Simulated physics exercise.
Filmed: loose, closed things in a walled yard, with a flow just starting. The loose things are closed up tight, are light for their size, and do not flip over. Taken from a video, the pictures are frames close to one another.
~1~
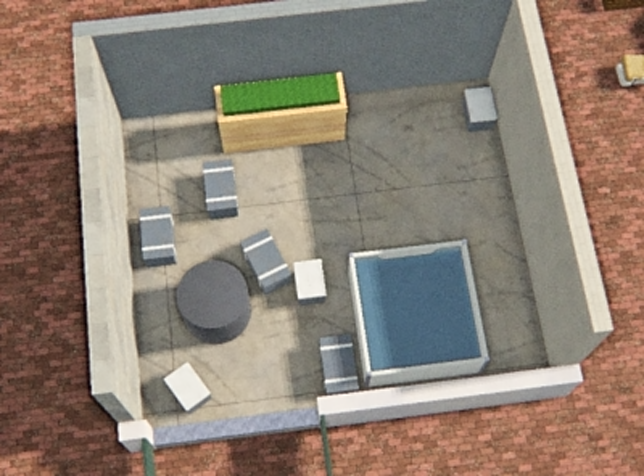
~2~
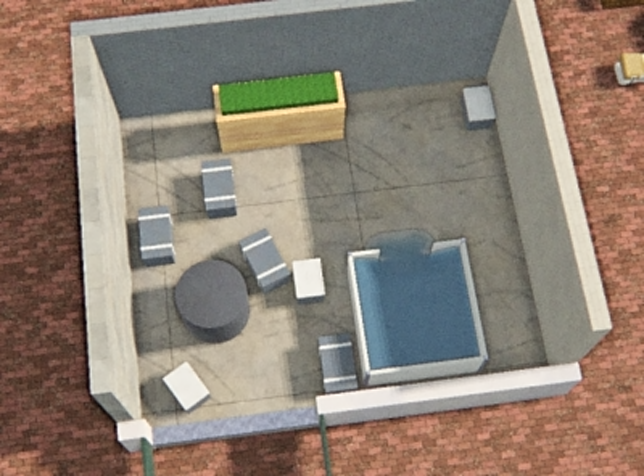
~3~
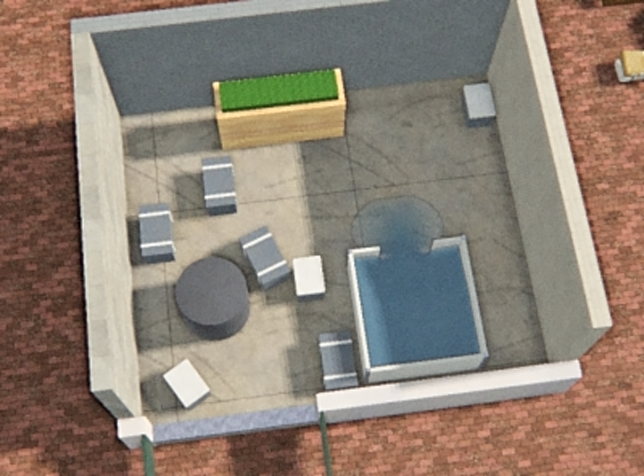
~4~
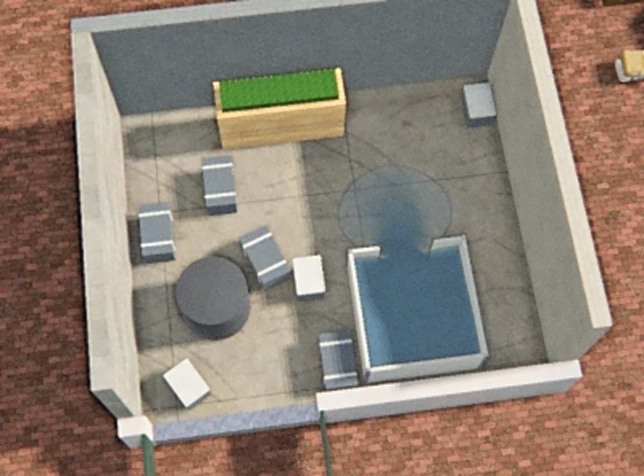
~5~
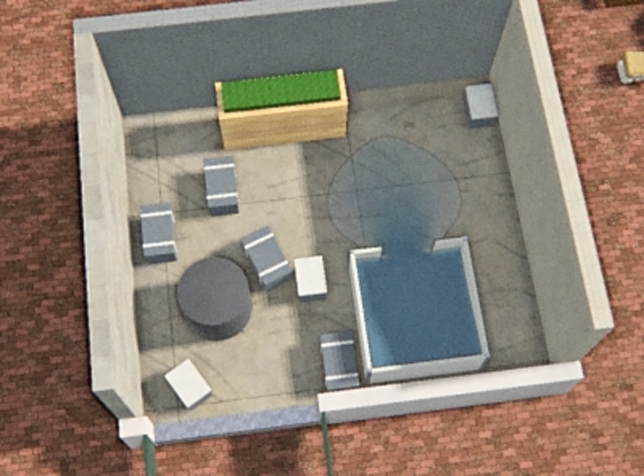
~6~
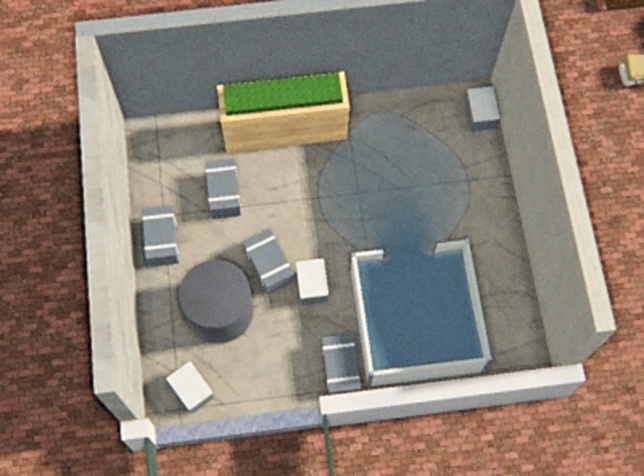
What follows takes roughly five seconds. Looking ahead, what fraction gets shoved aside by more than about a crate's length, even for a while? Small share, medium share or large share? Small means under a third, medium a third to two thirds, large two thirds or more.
A small share.
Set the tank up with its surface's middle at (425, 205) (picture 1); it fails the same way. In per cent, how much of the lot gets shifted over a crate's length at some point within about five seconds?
10 %, roughly.
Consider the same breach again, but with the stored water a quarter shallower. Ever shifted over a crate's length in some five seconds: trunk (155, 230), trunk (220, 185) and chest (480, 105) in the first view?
Note, listed order: Didn't cover it / didn't cover it / covered it.
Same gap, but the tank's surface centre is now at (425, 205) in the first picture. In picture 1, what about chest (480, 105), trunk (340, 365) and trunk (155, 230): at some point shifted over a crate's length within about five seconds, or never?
Object by object, in turn: Travelled a good distance, lingered near its place, lingered near its place.
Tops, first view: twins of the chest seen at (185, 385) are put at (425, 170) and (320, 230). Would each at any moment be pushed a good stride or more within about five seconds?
One after the other: Moved that far, not that far.
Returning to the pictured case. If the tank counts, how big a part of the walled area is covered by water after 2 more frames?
I'd call it close to 35 per cent.
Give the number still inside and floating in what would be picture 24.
So that is 1.
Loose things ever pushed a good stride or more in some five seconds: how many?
My count comes to 2.
A moment on, 0 of 7 are well off their spots; 0 afloat.
Next, 0 of 7 are well off their spots; 1 afloat.
Later, 2 of 7 are well off their spots; 1 afloat.
In the end, 2 of 7 are well off their spots, and 2 have been at some point; 1 afloat.
